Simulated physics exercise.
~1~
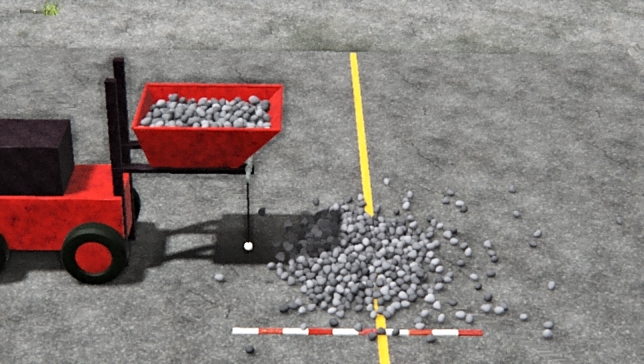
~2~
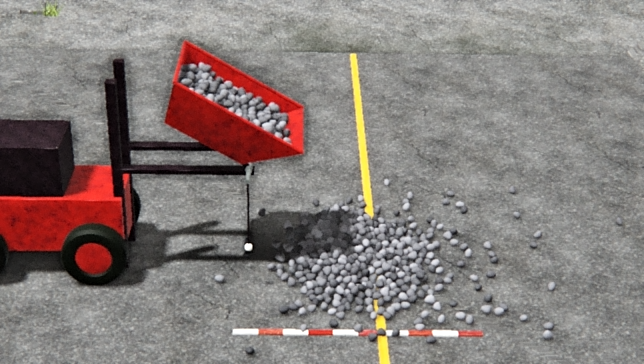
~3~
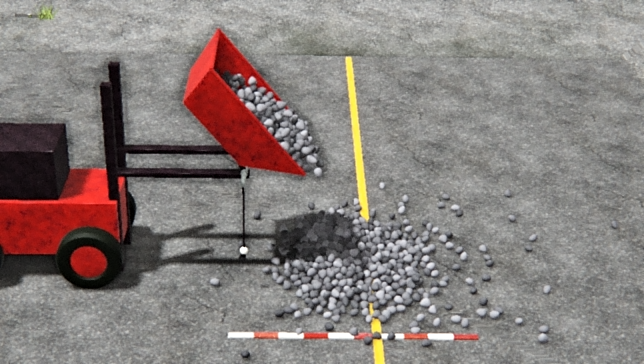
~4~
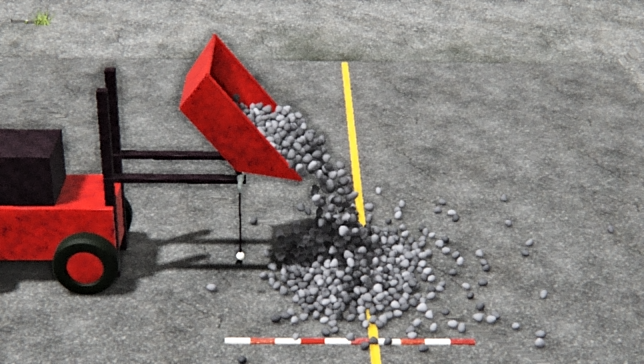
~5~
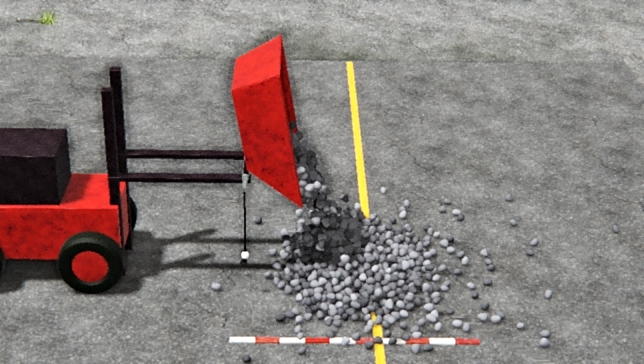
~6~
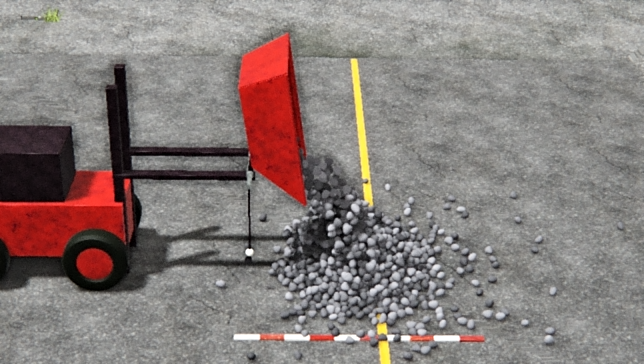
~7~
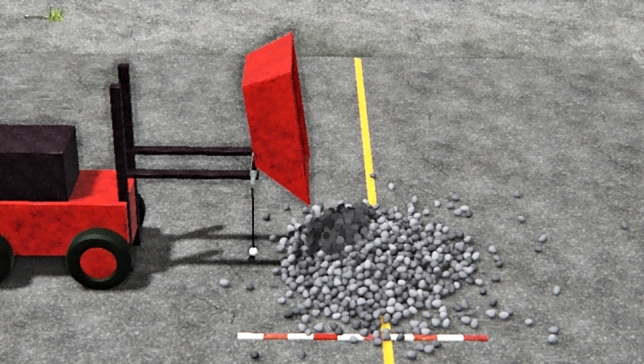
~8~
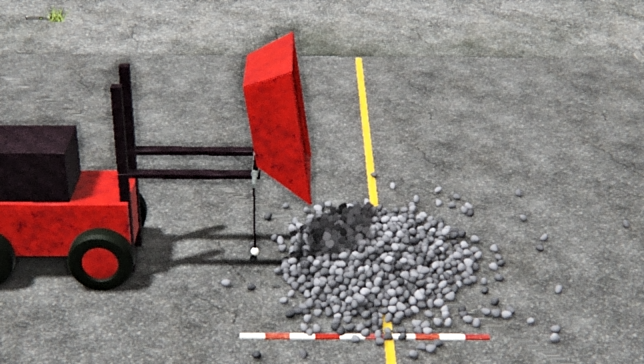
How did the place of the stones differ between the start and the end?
At the start, some stones were up in the red skip and the others lay in a pile on the ground. At the end they all lay on the ground, so the stones as a whole were lower and further right.
